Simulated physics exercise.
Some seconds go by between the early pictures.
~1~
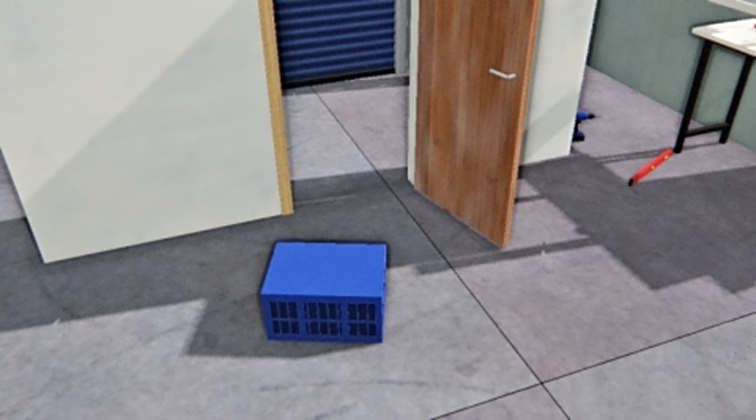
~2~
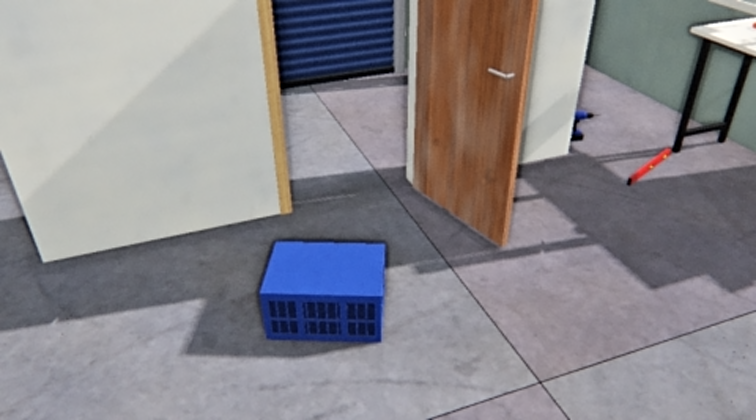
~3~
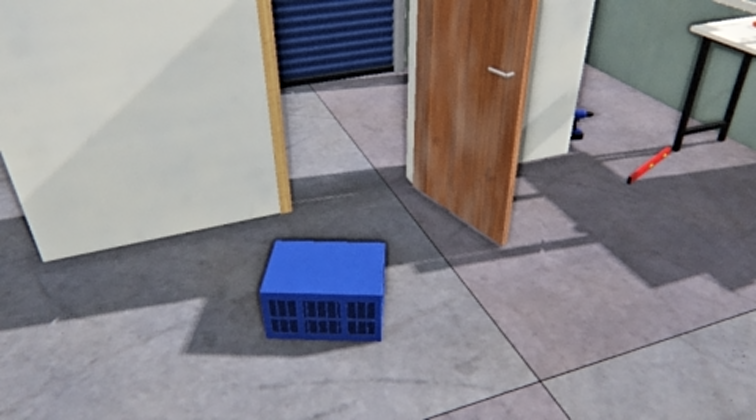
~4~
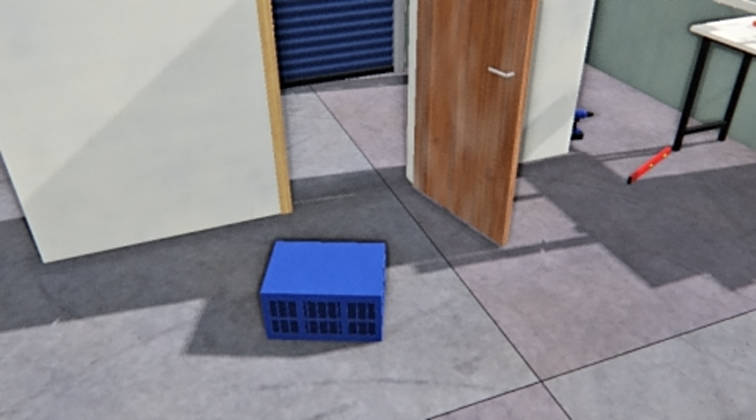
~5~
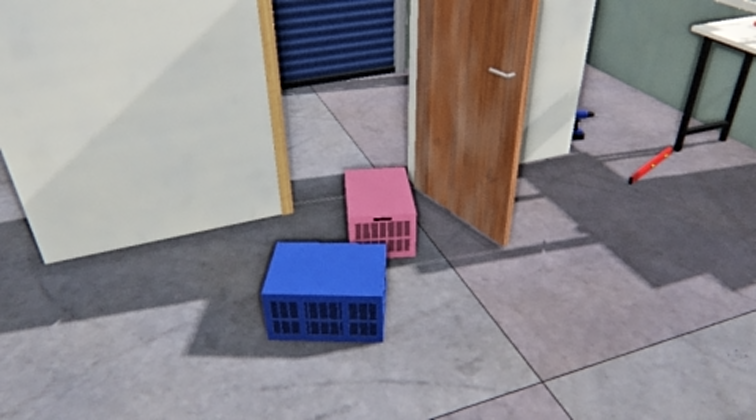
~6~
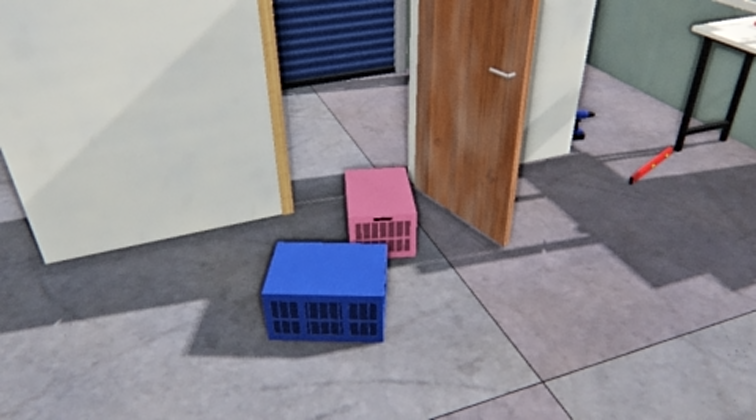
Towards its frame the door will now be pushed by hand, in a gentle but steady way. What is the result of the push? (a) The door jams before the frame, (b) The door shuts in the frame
(a) The door jams before the frame.
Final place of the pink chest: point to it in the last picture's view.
Roughly (368, 210).
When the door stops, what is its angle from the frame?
I'd say it stays open by roughly 60 degrees.
Then, 0.50 s on from there, open by 92°.
Then, 0.70 s on from there, open by 81°.
Then, 0.90 s on from there, open by 67°.
Then, 1.10 s on from there, open by 61°; pink chest shifted a little near (371, 211).
In the end, open by 58°; both unmoved. At the end, from the last picture's camera, pink chest near (367, 210).
